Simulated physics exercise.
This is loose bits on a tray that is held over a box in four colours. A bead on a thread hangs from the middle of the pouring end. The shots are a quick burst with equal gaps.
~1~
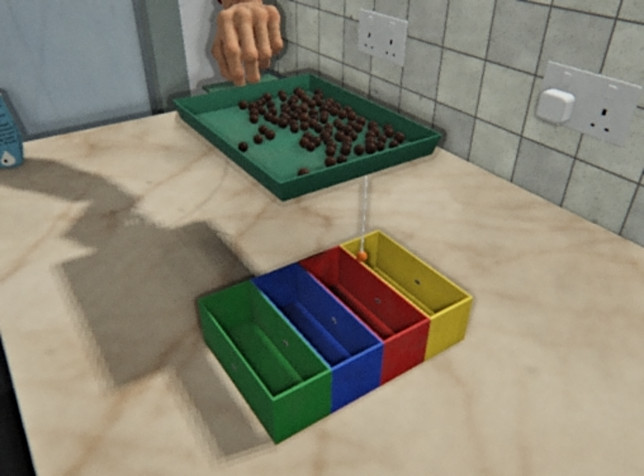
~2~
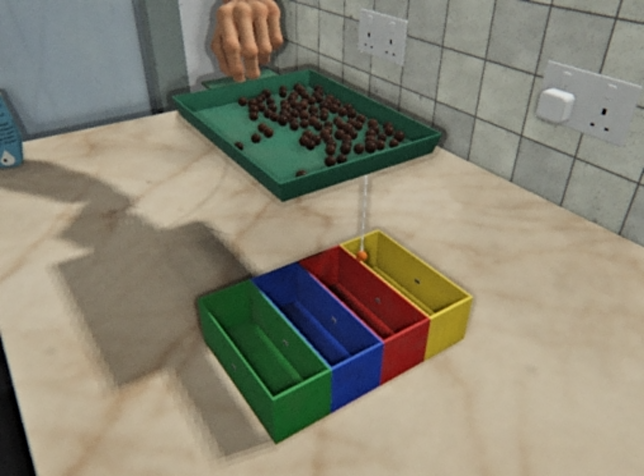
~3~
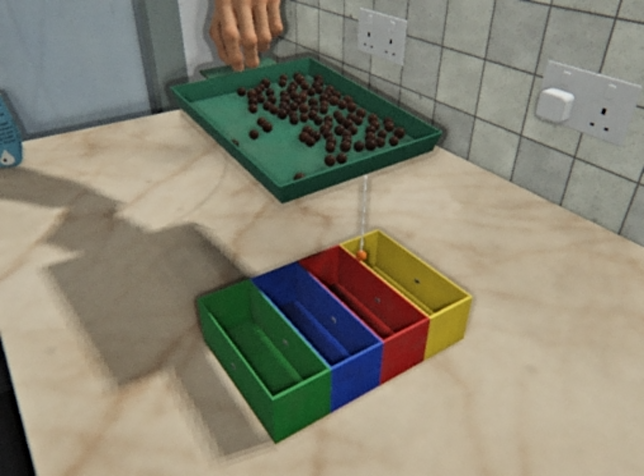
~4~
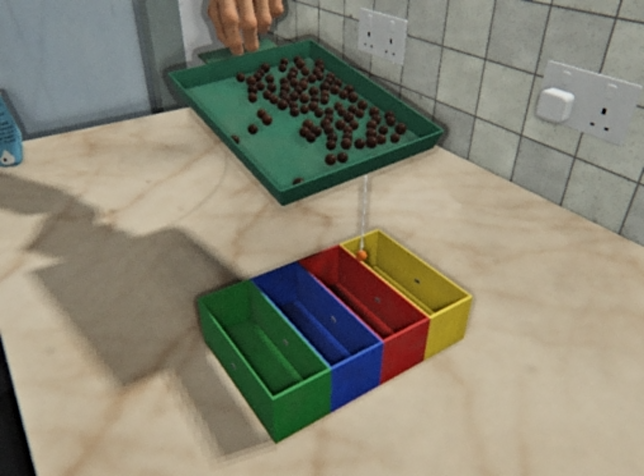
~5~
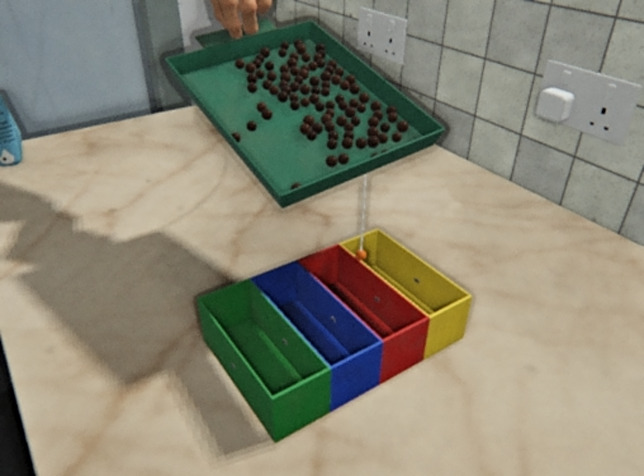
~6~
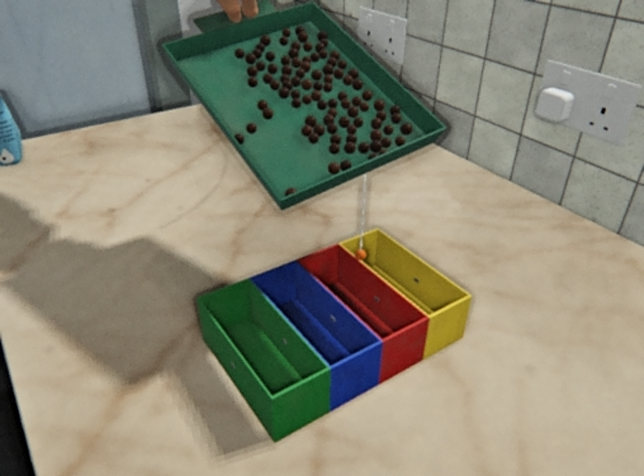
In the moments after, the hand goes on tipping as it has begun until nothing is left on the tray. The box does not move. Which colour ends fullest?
Most goes to the blue cell.
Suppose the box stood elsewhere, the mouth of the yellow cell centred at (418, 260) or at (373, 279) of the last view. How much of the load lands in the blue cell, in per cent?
In turn 40 and 40 in a hundred.
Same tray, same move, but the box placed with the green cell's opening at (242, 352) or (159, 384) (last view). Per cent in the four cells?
The first gives 100 %, the second 90 %.
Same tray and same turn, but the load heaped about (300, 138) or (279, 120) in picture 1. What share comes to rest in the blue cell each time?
Near 70 % and 70 %.
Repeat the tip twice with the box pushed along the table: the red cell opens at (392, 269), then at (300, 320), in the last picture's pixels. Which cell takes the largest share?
One: That green cell. Two: The red one.
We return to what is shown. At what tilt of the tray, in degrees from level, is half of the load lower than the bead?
Around 95° of tilt.
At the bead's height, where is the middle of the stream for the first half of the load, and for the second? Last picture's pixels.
At about (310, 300), then at (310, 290).
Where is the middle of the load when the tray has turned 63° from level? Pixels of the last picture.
Around (318, 180).
Soon, tray tipped steeply; most on the tray; a stray few in the blue cell; a stray few in the green cell; a small part falling or outside the box.
A while on, tray tipped past a quarter turn; about a quarter on the tray; about a third in the blue cell; a small part in the green cell; a small part in the red cell; a stray few in the yellow cell; about a quarter falling or outside the box.
Towards the end, tray tipped past a quarter turn; about two thirds in the blue cell; a small part in the green cell; a small part in the red cell; a stray few in the yellow cell; a stray few falling or outside the box.
Finally, tray tipped past a quarter turn; about two thirds in the blue cell; a small part in the green cell; a small part in the red cell; a stray few in the yellow cell; a stray few outside the box.
